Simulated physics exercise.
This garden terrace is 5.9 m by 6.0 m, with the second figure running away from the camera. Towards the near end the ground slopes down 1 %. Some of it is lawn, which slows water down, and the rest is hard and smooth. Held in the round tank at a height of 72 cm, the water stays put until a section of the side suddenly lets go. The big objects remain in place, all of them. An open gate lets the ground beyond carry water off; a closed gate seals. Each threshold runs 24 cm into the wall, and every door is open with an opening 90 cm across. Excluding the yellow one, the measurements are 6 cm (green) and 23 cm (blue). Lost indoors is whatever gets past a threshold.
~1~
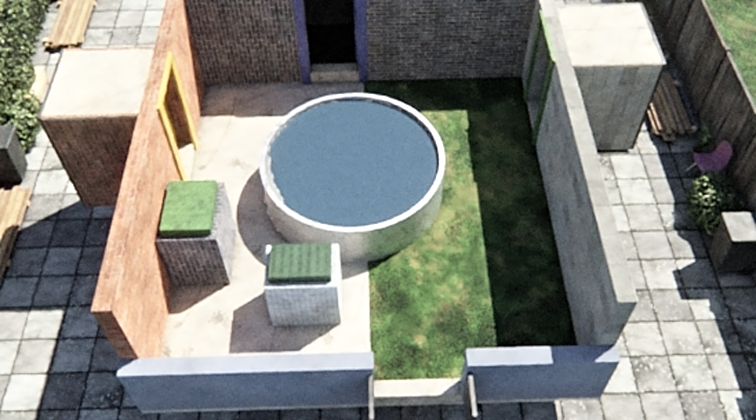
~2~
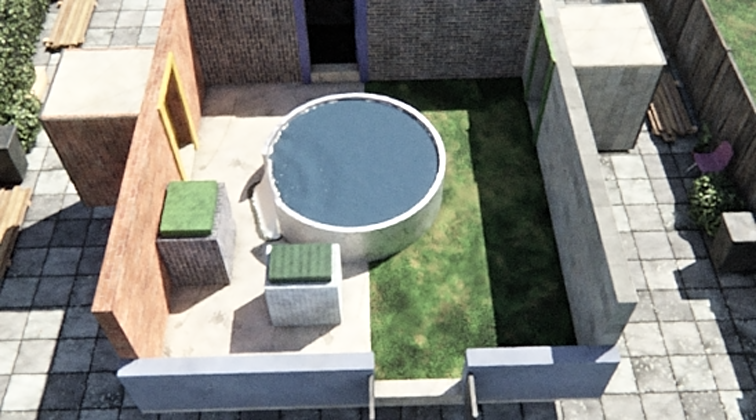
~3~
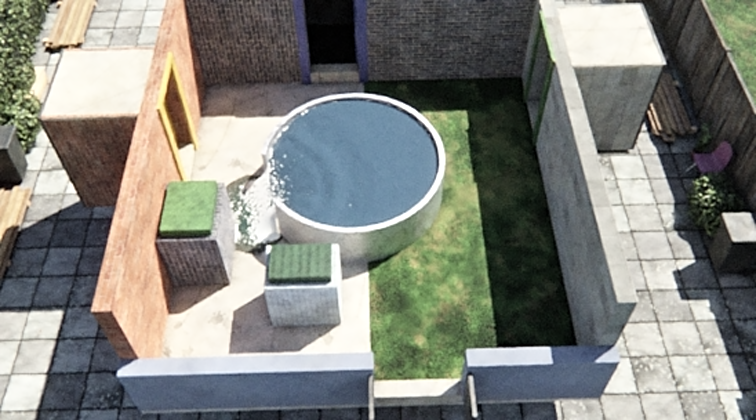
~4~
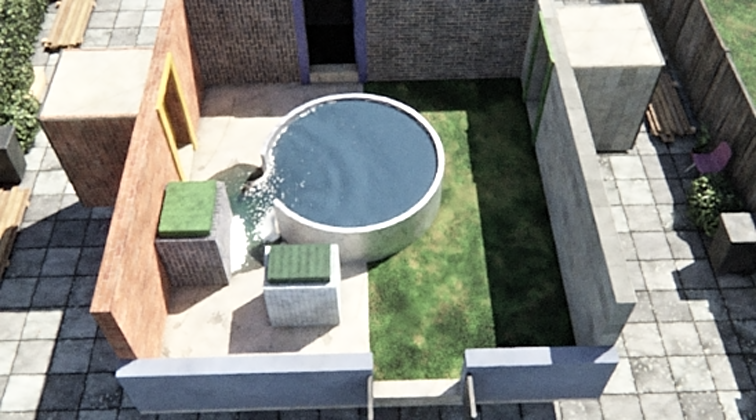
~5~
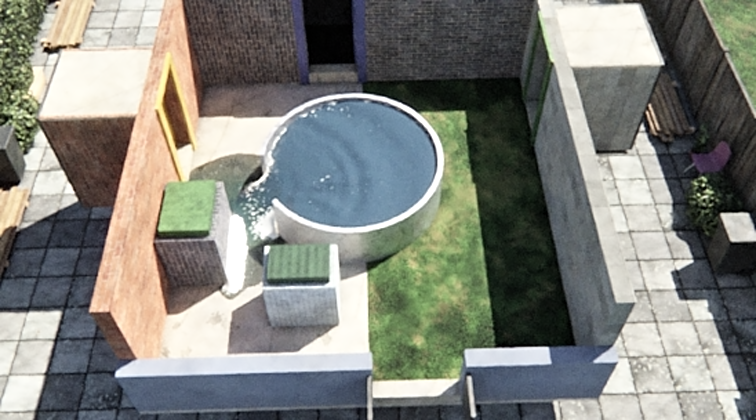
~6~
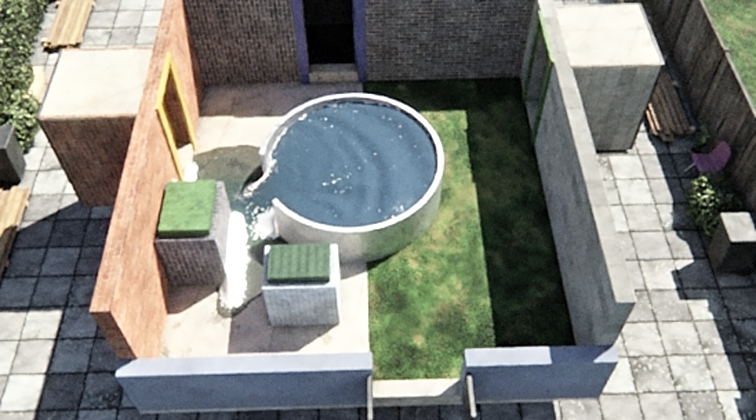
We see a round tank of water in a walled garden terrace as a gap opens in its left side and water pours out, spreading across the smooth pale floor and running between two blocks with green tops.
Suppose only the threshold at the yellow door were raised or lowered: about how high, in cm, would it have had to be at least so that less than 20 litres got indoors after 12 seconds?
It would have had to be about 32 cm high.
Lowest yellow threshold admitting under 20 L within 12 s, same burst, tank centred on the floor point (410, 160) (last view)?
Roughly 32 cm is needed.
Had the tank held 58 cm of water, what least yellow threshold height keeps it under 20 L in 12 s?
24 cm.
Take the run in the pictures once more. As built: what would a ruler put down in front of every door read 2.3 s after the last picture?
Yellow door 28 cm, green door 0 cm, blue door 13 cm.
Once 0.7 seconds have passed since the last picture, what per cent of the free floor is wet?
Roughly 25 percent of the floor.
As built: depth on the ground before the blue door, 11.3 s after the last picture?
Depth: Near 8.5 cm.
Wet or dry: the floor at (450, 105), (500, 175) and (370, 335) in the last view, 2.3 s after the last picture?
Untouched; untouched; soaked.
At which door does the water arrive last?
I'd go with the green door.
Then, 0.7 s after the last picture water covers 25 % of the floor, deepest (60 cm) near (193, 227); 31 cm at the yellow door, 7 litres in over its 20 cm threshold.
Then, 2.3 s after the last picture water covers 55 % of the floor, deepest (40 cm) near (204, 227); 28 cm at the yellow door, 81 litres in over its 20 cm threshold.
Then, 11.3 s after the last picture water covers 100 % of the floor, deepest (16 cm) near (339, 381); 10 cm at the yellow door, 120 litres in over its 20 cm threshold.
At the yellow door as built, the water peaked near 33 cm, 1.1 s after the last picture.
With a threshold of 29 cm, 31 litres would have come in within the 12 s; with 39 cm, 3 litres. So under 20 litres takes about 32 cm.
